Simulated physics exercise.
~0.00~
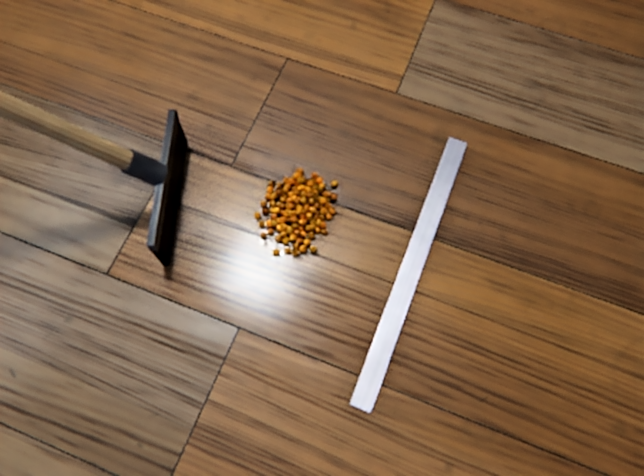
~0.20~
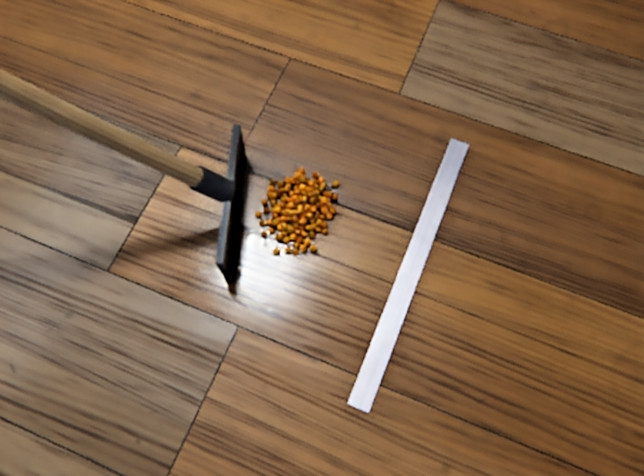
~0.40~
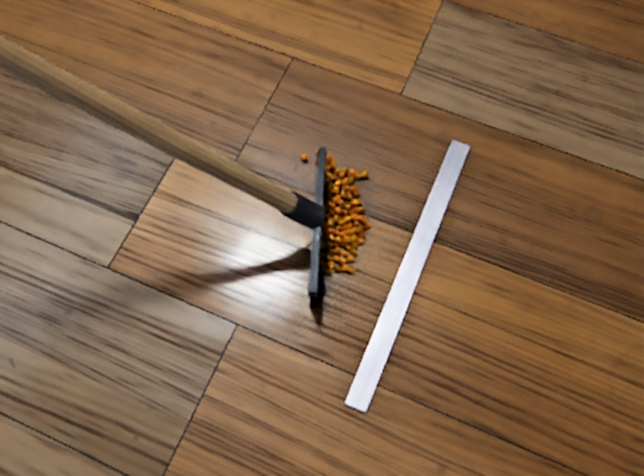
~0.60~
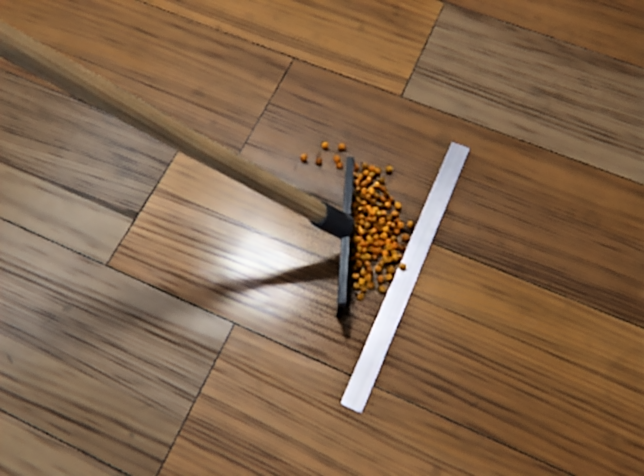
A black squeegee on a long wooden handle moves right across a wood-plank floor toward a small round heap of orange-brown corn kernels, with a pale, slanted strip lying beyond them. The blade closes in while the heap stays still. It then meets the kernels and pushes them right, flattening the heap into a narrow band along its face. A few kernels slip around the upper end and are left behind. The blade advances a little farther, and the band ends up close beside the strip, its foremost kernels at the near edge.
